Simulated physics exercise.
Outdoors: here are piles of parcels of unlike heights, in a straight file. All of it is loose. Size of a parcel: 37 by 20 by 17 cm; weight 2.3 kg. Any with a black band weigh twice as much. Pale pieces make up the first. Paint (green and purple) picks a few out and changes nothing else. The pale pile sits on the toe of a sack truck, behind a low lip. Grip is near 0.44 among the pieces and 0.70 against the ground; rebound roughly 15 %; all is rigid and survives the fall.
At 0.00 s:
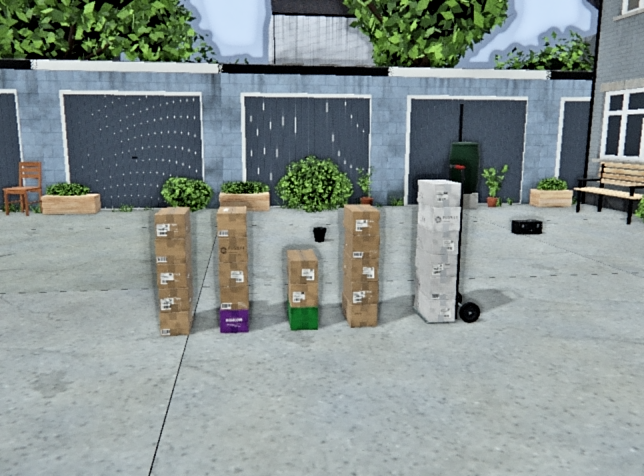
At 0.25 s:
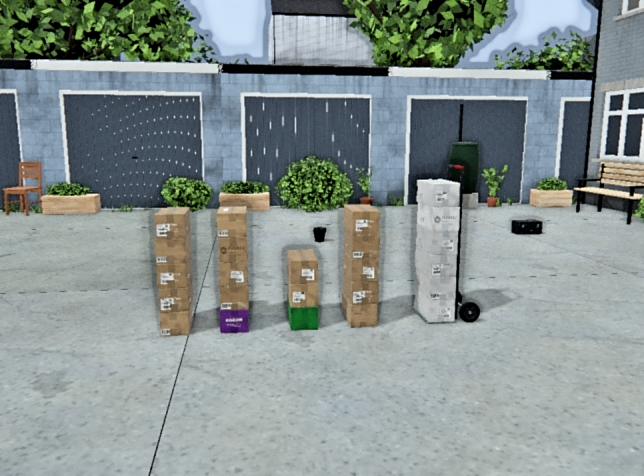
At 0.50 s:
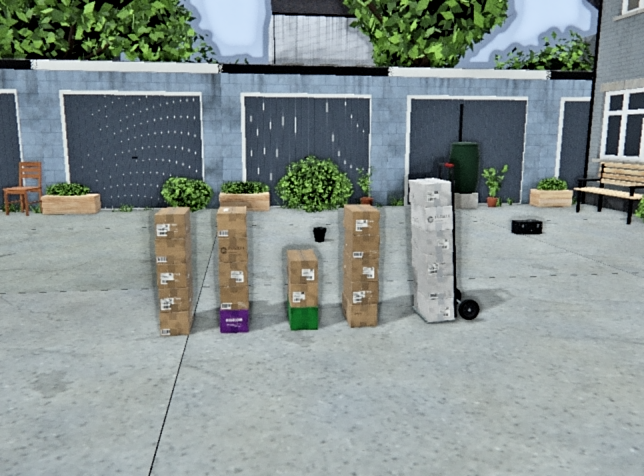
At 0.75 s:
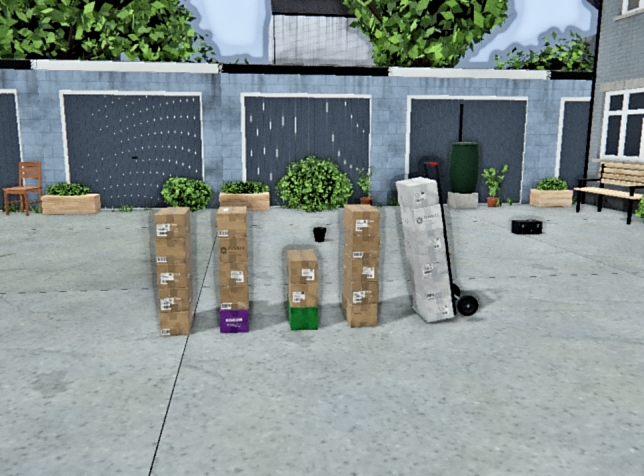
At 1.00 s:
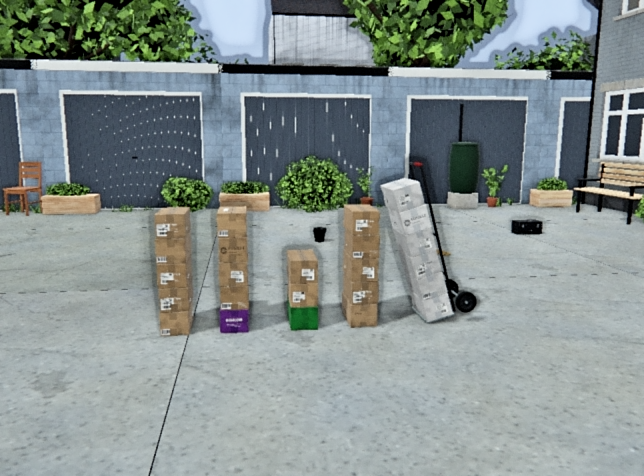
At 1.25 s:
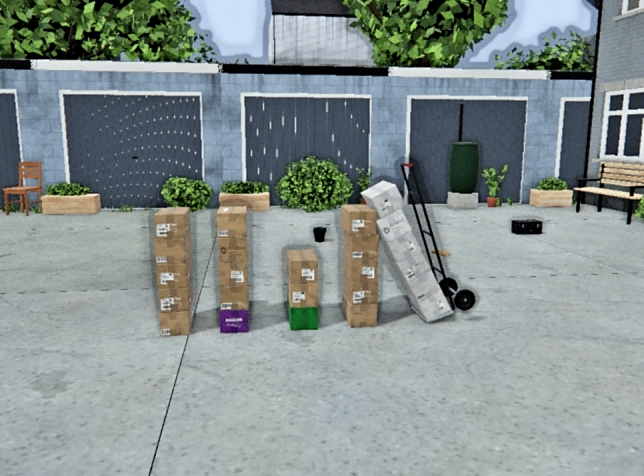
The pale stack of parcels on a sack truck leans left toward the brown stacks.
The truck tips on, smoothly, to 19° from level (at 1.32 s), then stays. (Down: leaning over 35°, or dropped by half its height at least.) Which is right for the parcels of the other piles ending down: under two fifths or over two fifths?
More than two fifths of them.
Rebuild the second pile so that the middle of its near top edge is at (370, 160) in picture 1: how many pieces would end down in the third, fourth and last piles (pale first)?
Then third 3, fourth 5, last 5.
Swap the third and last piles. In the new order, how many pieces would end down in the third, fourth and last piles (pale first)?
Then third 5, fourth 5, last 3.
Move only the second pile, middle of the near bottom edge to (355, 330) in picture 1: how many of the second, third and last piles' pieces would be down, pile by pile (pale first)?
In that case second 3, third 3, last 5.
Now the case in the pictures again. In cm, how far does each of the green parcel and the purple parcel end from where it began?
Moved: Green 10, purple 0.
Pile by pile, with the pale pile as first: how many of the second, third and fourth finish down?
Second 5, third 3, fourth 4.
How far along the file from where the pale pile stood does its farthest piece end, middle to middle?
About 110 cm.
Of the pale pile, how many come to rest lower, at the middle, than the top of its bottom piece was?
2 of them.
Around 1.62 s, 6 of the pale pile down; none of the 18 other parcels down, 4 disturbed.
Around 2.04 s, 6 of the pale pile down; 1 of the 18 other parcels down; green parcel tipped 19°.
Around 2.70 s, 6 of the pale pile down; 8 of the 18 other parcels down; green parcel tipped 41°; purple parcel tipped 18°.
Around 3.32 s, 6 of the pale pile down; 16 of the 18 other parcels down; green parcel tipped 41°; purple parcel tipped 6°.
Finally (4.0 s), 6 of the pale pile down; 16 of the 18 other parcels down; green parcel tipped 41°; purple parcel displaced 21 mm. That is 89 per cent. Seen by the last camera, middles, green parcel near (291, 306), purple parcel near (232, 314).
